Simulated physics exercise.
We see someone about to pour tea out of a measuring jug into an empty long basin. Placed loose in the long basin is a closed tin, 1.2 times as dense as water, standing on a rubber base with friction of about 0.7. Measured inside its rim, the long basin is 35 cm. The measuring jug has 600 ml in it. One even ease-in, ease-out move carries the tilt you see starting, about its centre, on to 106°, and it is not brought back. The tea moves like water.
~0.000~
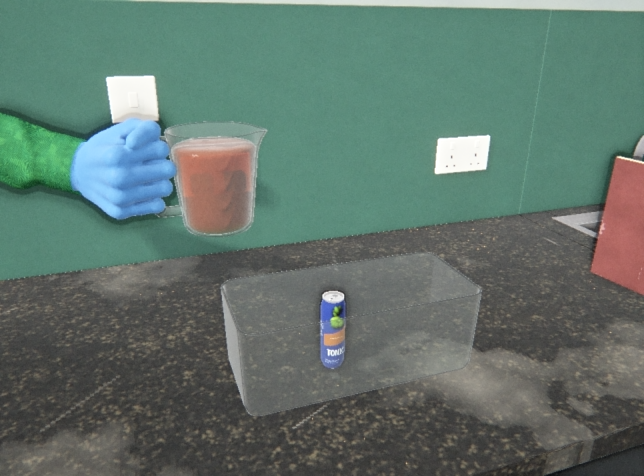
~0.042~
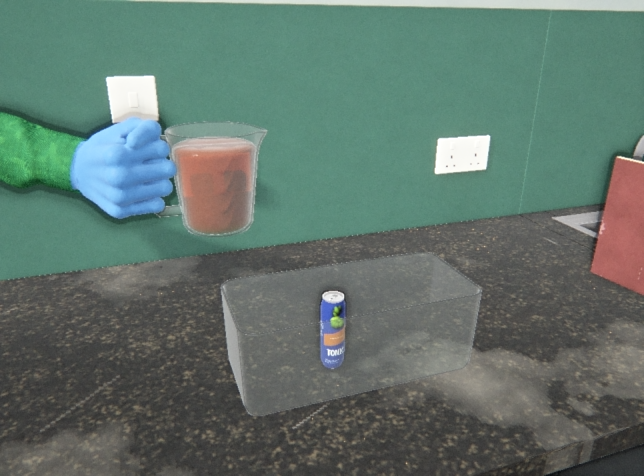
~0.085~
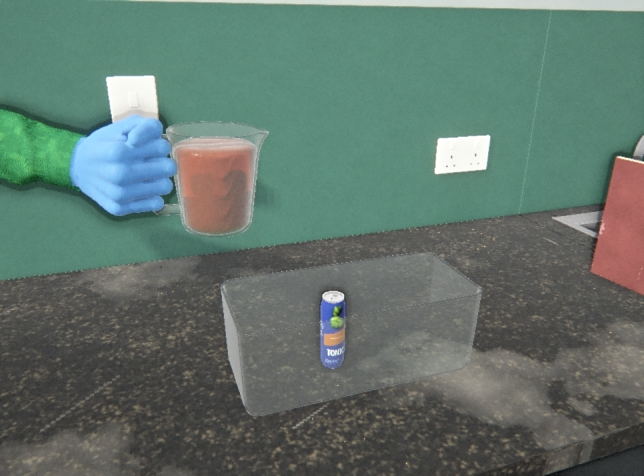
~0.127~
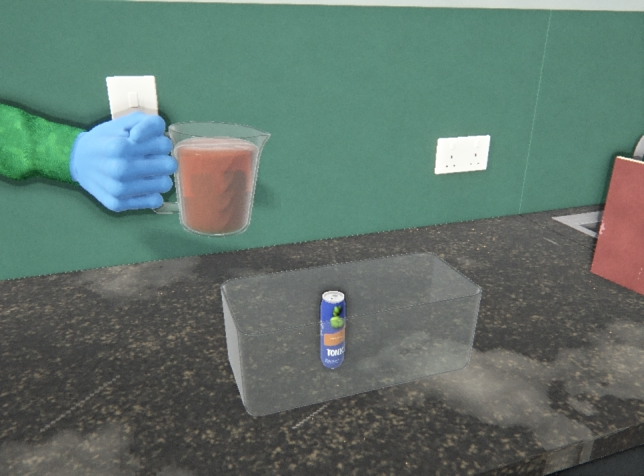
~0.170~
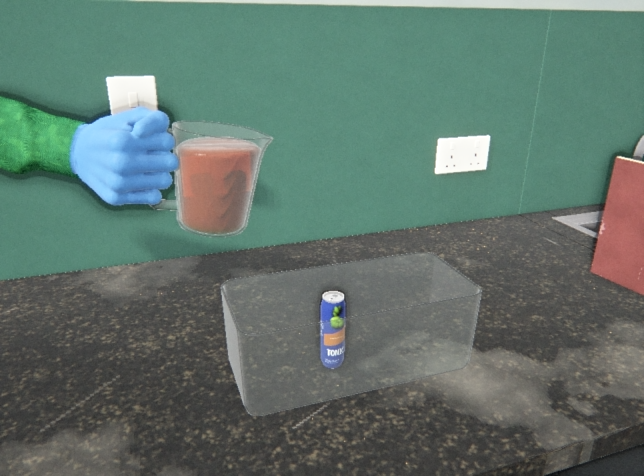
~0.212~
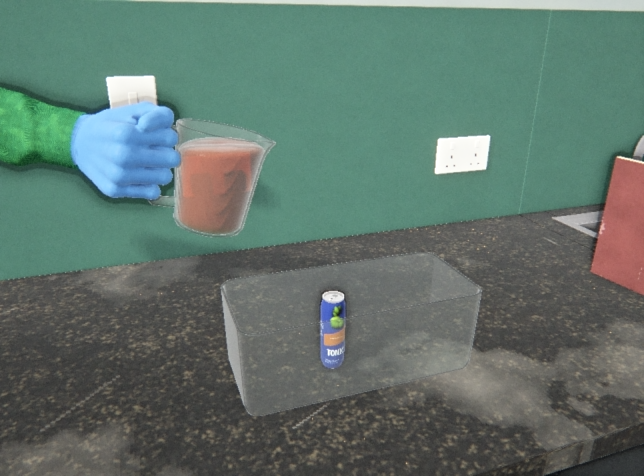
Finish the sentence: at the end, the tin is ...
Lying on its side.
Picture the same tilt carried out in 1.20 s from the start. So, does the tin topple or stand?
Well, the tin simply tips.
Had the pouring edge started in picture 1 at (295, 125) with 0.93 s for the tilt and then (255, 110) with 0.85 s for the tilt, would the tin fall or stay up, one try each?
In the first try it remains standing; in the second it comes down.
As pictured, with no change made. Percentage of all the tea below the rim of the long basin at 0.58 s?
At that time the basin holds about 3 per cent of the liquid.
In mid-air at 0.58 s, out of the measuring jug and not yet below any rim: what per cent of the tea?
Around 22 in a hundred.
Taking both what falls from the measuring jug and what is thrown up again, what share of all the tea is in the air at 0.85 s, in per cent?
Close to 26 per cent.
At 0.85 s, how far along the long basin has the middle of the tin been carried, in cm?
Measured centre to centre, about 0 cm.
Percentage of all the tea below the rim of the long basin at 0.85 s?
Near 54 in a hundred.
Then, 0.58 s in, the tilt is 73° and 75 per cent is still to pour; the tin stands where it began.
Then, 0.85 s in, the tilt is 104° and 20 per cent is still to pour; the tin stands where it began.
Then, 1.13 s in, the tilt is 106° and 1 per cent is still to pour; the tin leans 50°.
Then, 1.43 s in, the tilt is 106° and 0 per cent is still to pour; the tin lies on its side.
Finally, the tin lies on its side.
